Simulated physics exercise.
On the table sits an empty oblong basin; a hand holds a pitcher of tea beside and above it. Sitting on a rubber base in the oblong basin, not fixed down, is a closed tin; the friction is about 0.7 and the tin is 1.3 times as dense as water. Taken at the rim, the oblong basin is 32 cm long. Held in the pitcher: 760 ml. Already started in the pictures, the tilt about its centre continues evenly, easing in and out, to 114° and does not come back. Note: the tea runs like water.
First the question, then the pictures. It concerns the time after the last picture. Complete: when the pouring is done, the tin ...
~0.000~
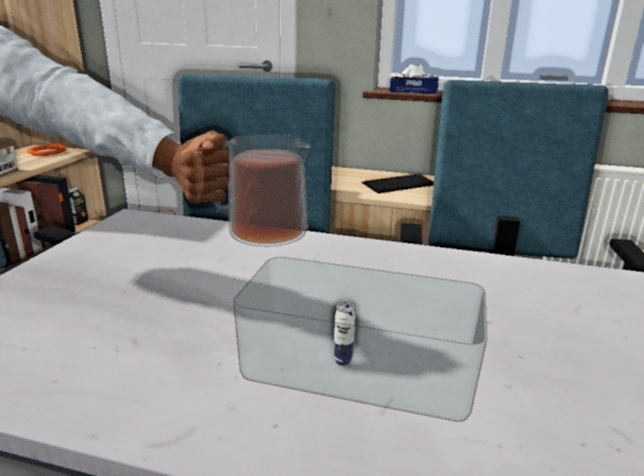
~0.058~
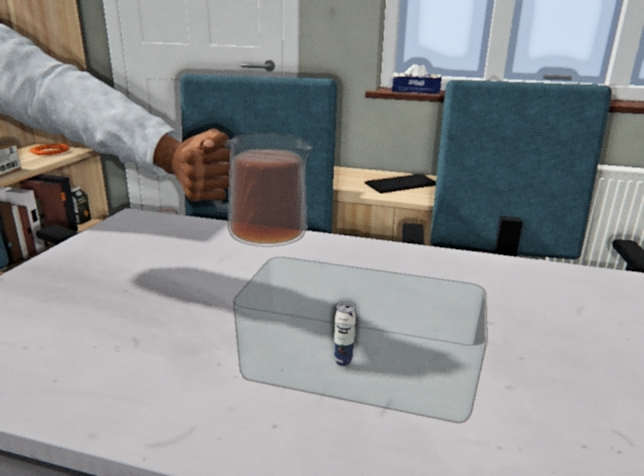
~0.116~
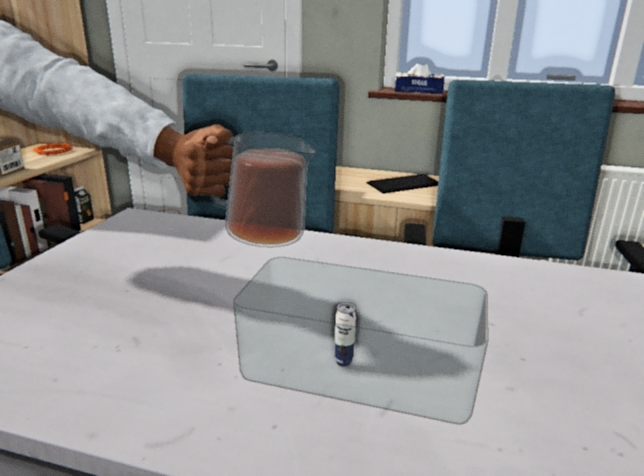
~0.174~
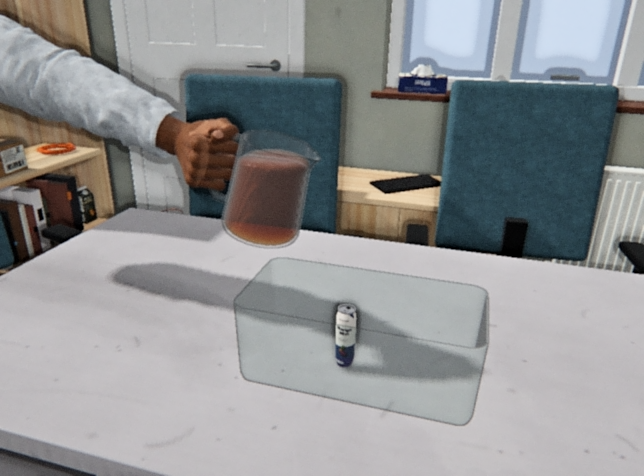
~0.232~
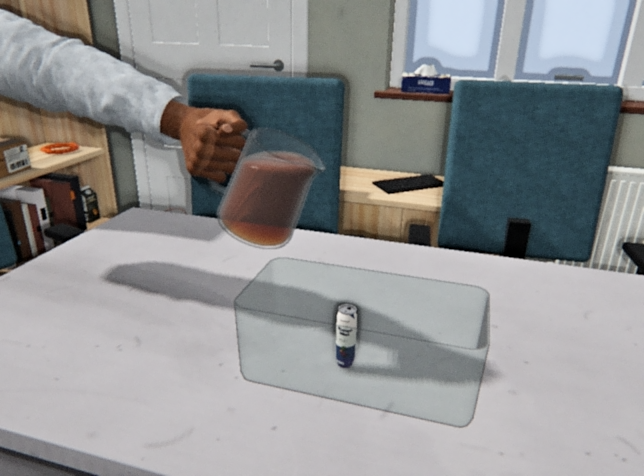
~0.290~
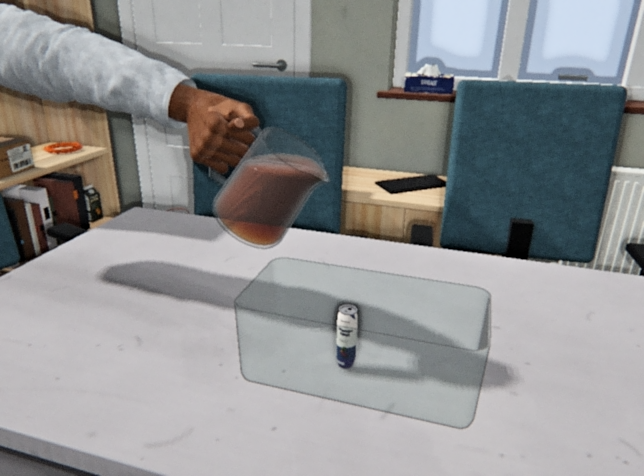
... is still on its feet.
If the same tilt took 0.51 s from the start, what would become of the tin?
Well, the tin simply holds firm.
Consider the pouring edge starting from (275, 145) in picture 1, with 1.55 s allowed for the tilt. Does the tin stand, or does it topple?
Then it tips over.
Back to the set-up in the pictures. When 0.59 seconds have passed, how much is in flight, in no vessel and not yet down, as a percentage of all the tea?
About 22 per cent.
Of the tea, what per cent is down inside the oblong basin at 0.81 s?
Near 68 per cent of the total.
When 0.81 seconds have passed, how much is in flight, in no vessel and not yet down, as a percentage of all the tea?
Something like 16 per cent of the total.
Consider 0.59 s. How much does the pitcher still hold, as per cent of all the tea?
66 %.
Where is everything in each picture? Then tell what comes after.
In the first picture, it leans 0°; its right rim is at (310, 146); the tea meets the walls at (237, 154) and (301, 160); the oblong basin's rim runs from (252, 279) to (485, 314); the tin's top is at (345, 310).
In the second picture, it leans 1°; its right rim is at (311, 147); the tea meets the walls at (237, 154) and (302, 160).
In the third picture, it leans 6°; its right rim is at (315, 151); the tea meets the walls at (240, 154) and (305, 161).
In the fourth picture, it leans 13°; its right rim is at (320, 158); the tea meets the walls at (242, 162) and (310, 162).
In the fifth picture, it leans 22°; its right rim is at (325, 168); the tea meets the walls at (240, 170) and (319, 166).
In the sixth picture, it leans 33°; its right rim is at (330, 180); the tea meets the walls at (232, 178) and (327, 171).
After 0.59 s the tilt is 96° and 67 per cent is still to pour; the tin stands where it began.
After 0.81 s the tilt is 114° and 17 per cent is still to pour; the tin stands where it began.
After 1.05 s the tilt is 114° and 2 per cent is still to pour; the tin stands where it began.
After 1.30 s the tilt is 114° and 0 per cent is still to pour; the tin stands where it began.
In the end the tin stands where it began.
